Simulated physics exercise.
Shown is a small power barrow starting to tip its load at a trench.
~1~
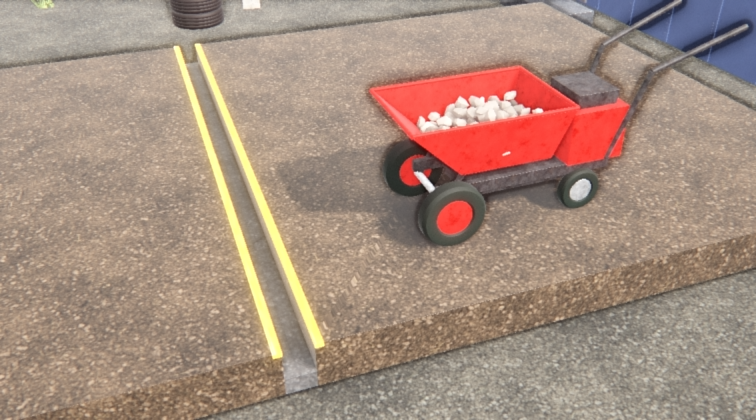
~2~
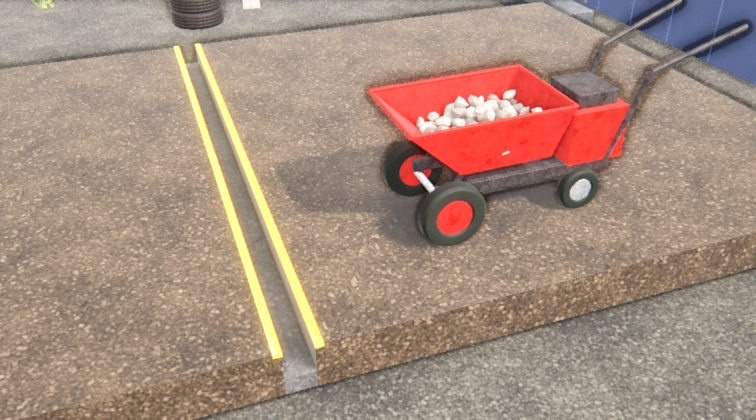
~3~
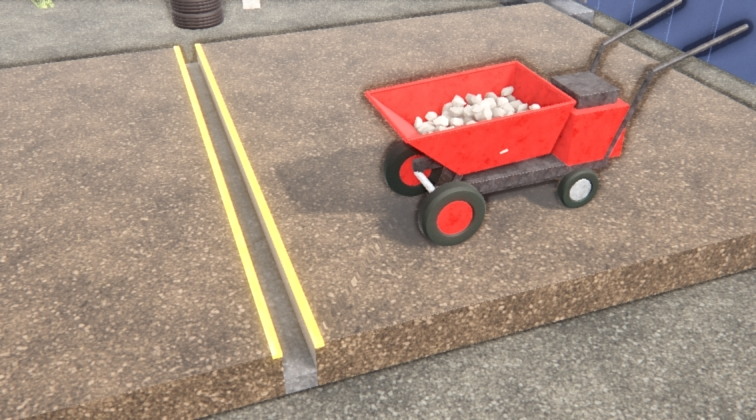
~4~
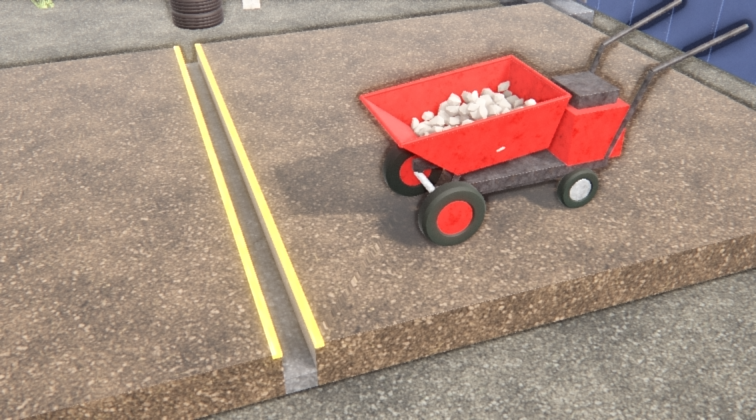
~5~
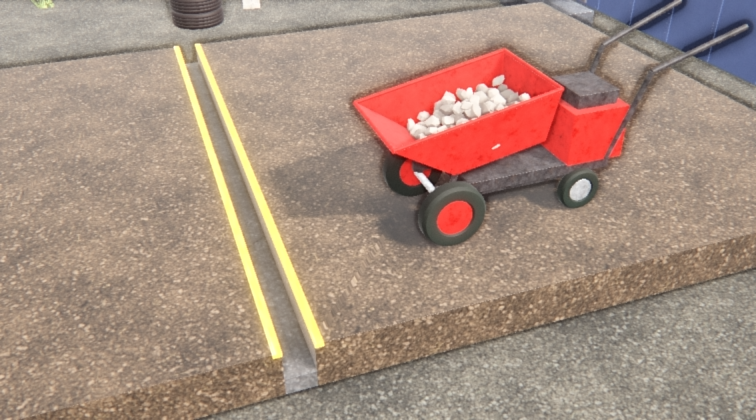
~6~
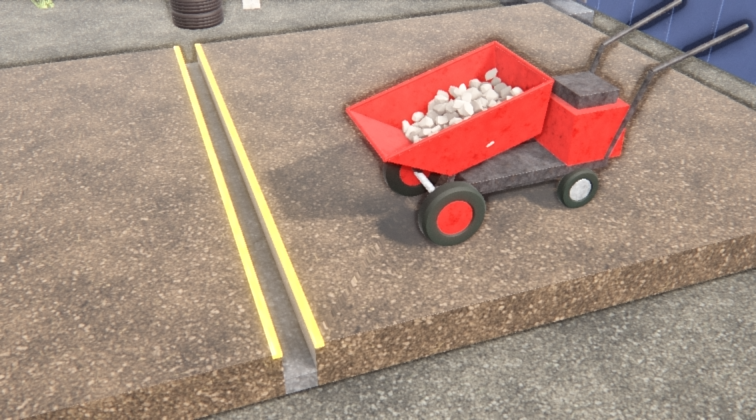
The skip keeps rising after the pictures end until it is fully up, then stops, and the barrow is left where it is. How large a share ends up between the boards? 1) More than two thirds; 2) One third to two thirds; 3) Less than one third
The answer is 3.
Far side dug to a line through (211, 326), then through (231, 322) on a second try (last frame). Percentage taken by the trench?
I'd put it near 20 in a hundred, then near 20 in a hundred.
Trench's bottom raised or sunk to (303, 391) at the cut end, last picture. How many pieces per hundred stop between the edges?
Something close to 20 per cent.
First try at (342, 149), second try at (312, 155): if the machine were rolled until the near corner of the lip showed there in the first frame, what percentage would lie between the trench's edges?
50 % and 0 %.
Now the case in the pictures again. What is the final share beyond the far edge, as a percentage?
About 0 %.
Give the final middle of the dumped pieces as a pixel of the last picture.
At about (293, 239), give or take.
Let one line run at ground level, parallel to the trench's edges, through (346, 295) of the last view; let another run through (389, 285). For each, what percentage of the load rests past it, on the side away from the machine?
In order: 50 percent, then 60 percent.
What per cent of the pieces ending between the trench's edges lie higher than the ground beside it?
Roughly 0 %.
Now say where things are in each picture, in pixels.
The first picture shows lip of the skip near (412, 137), level; top of the load near (483, 119), broken stones; first edge of the trench near (303, 304); far edge near (264, 314), the trench under half as wide as the skip, and about as deep as wide.
The second picture shows lip of the skip near (411, 138), level; top of the load near (483, 119).
The third picture shows lip of the skip near (407, 141), tipped barely; top of the load near (499, 114).
The fourth picture shows lip of the skip near (401, 145), tipped a little; top of the load near (495, 110).
The fifth picture shows lip of the skip near (394, 151), tipped a little; top of the load near (489, 107).
The sixth picture shows lip of the skip near (385, 159), tipped clearly; top of the load near (491, 95); first edge of the trench near (303, 304); far edge near (264, 314).
Shortly afterwards, skip tipped steeply; the whole lot in the skip.
Next, skip tipped right over; the bulk in the skip; near a quarter short of the trench; only a few falling.
Some moments later, skip tipped right over; near a third in the skip; near a third short of the trench; near a quarter in or heaped over the trench; only a few beyond it.
In the end, skip tipped right over; near a third in the skip; near a third short of the trench; near a quarter in or heaped over the trench; only a few beyond it.
